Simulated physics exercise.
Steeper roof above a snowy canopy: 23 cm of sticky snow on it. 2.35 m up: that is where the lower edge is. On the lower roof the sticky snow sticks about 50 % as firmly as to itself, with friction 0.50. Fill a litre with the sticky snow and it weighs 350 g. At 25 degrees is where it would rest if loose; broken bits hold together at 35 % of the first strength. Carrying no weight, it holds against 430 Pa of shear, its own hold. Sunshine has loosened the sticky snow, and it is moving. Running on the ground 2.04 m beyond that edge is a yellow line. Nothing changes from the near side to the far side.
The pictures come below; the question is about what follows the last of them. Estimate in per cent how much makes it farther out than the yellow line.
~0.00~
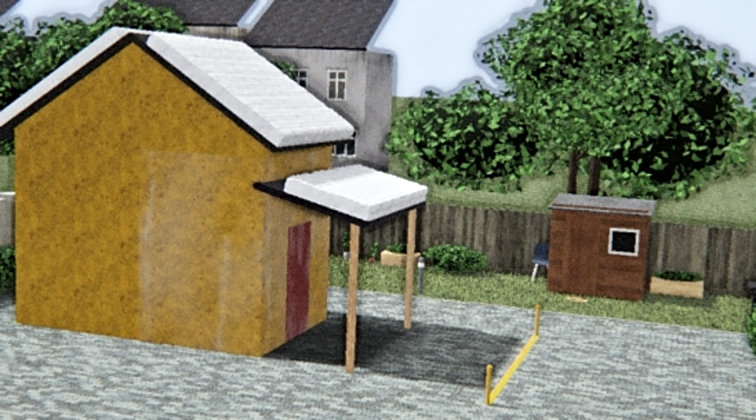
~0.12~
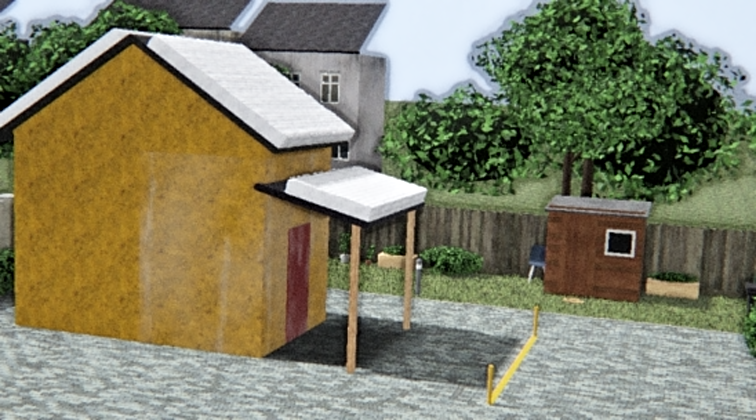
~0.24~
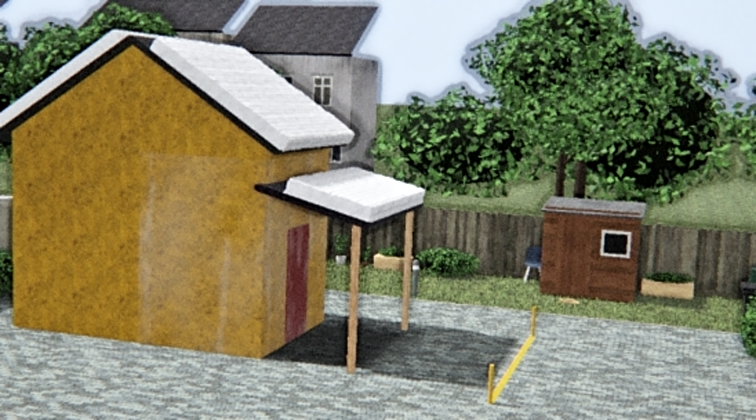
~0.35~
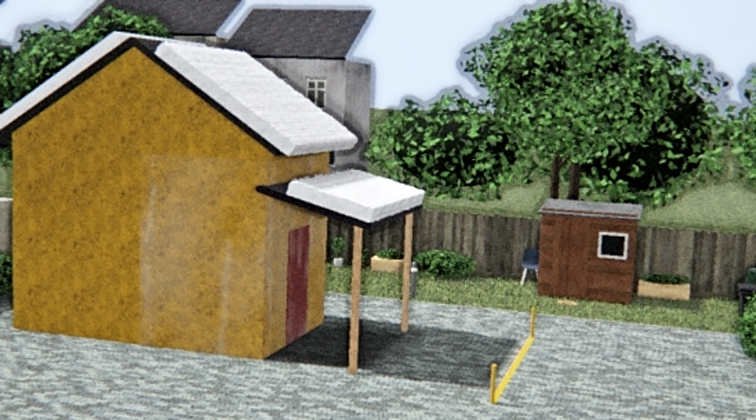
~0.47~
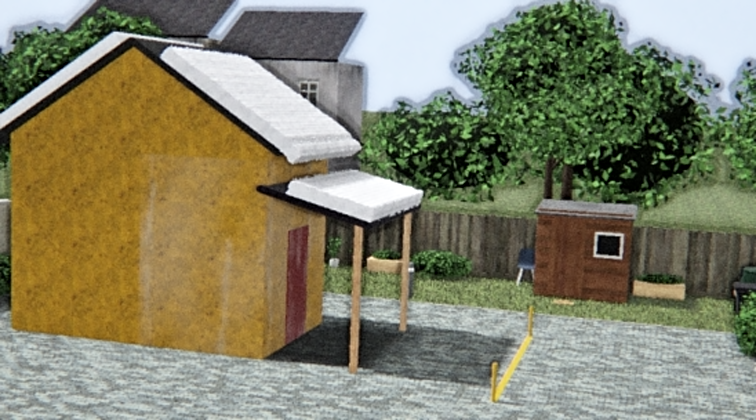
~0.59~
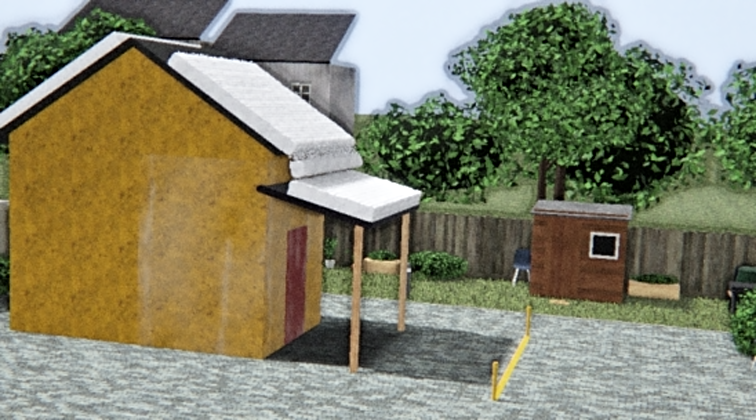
Roughly 4 per cent makes it past the line.
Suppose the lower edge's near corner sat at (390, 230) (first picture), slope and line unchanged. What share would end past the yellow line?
Estimate: Approx. 1 %.
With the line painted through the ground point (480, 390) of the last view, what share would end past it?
Estimate: Close to 10 in a hundred.
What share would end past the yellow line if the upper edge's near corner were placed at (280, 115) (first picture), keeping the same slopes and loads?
That would come to around 30 %.
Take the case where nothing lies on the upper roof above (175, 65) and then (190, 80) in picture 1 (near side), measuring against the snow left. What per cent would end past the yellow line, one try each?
It would be 1 percent the first time and 0 percent the second.
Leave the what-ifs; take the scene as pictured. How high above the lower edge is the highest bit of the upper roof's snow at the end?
0.7 m, give or take.
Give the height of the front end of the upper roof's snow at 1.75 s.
2.0 m, roughly.
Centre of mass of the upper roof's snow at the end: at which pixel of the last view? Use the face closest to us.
Roughly at (399, 302).
After 1.12 s, none is below the lower edge and 0 % is past the line.
After 1.75 s, 2 % is below the lower edge and 0 % is past the line.
After 2.37 s, 42 % is below the lower edge and 0 % is past the line.
After 3.00 s, 51 % is below the lower edge and 4 % is past the line.
After 3.80 s, at the end, 51 % is below the lower edge and 4 % is past the line.
